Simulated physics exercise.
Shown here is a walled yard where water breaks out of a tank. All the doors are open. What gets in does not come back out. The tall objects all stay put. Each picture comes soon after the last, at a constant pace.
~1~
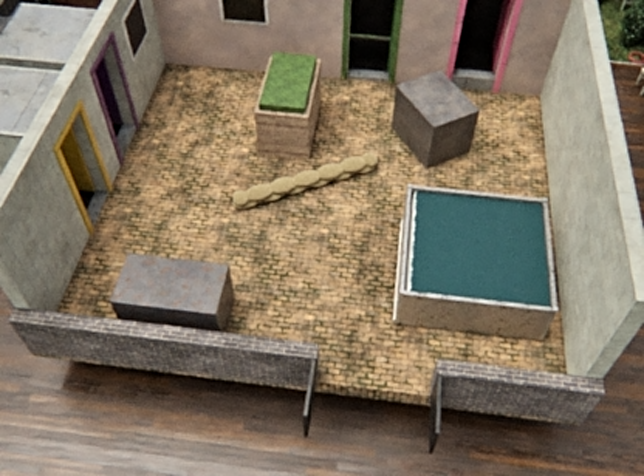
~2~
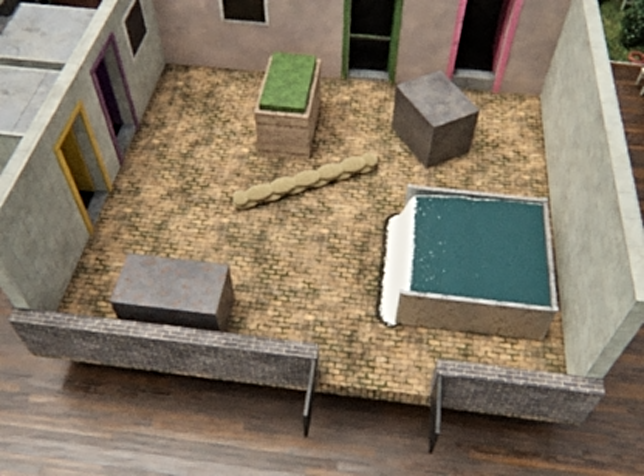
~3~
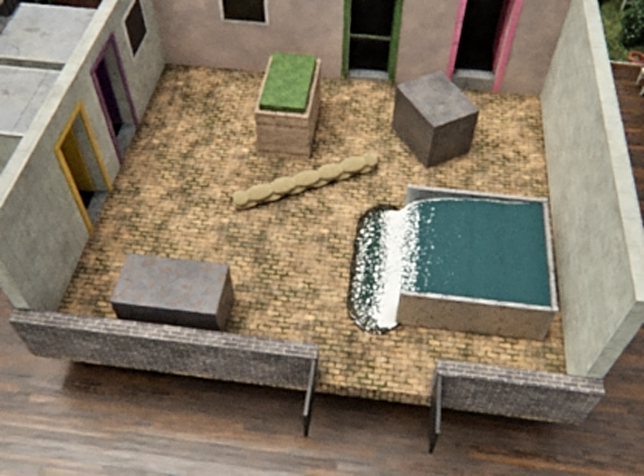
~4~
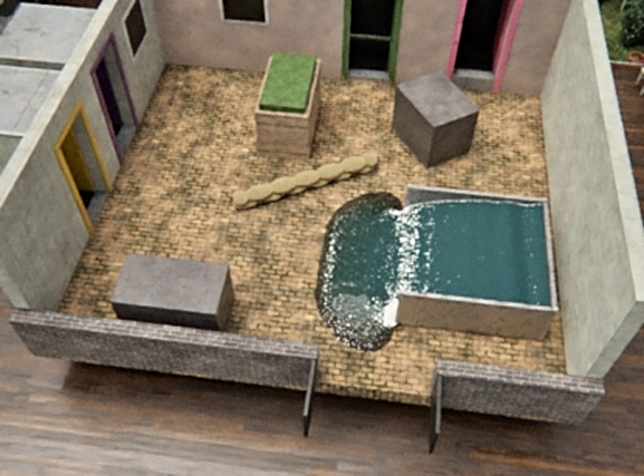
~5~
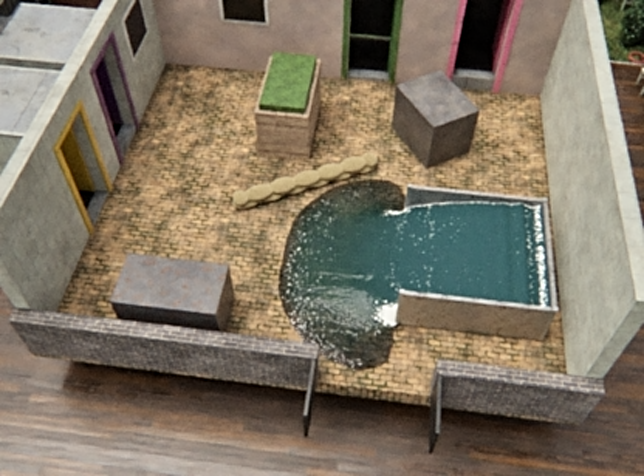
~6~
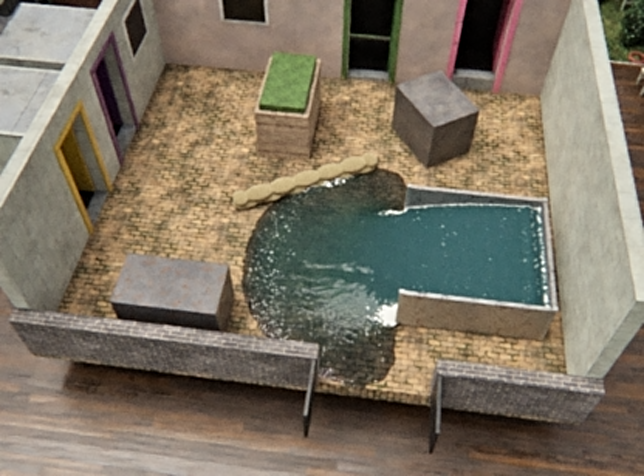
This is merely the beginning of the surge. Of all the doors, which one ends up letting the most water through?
That would be the yellow door.
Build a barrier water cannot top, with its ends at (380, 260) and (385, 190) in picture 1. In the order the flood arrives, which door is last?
That's the pink one.
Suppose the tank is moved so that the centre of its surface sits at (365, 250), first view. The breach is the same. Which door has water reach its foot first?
That would be the one in yellow.
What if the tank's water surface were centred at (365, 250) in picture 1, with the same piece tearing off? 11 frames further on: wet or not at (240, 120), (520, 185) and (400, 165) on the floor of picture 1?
In order: Unreached, unreached, unreached.
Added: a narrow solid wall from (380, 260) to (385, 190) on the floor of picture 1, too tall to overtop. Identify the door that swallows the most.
The yellow-painted one.
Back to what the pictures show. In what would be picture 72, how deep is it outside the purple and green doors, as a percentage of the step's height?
40 and 70 %, in that order.
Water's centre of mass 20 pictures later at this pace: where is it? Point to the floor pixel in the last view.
At roughly (261, 264).
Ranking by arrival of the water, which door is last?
The one in pink.
A moment on, water covers 30 % of the floor; green door not reached, pink door not reached, yellow door not reached, purple door not reached.
Next, water covers 40 % of the floor; green door not reached, pink door not reached, yellow door a lot in, purple door not reached.
Then, water covers 45 % of the floor; green door not reached, pink door not reached, yellow door a lot in, purple door wet at the sill, nothing in.
Later, water covers 75 % of the floor; green door not reached, pink door not reached, yellow door a lot in, purple door wet at the sill, nothing in.
In the end, water covers 95 % of the floor; green door wet at the sill, nothing in, pink door wet at the sill, nothing in, yellow door a lot in, purple door wet at the sill, nothing in; the yellow door has let in the most.
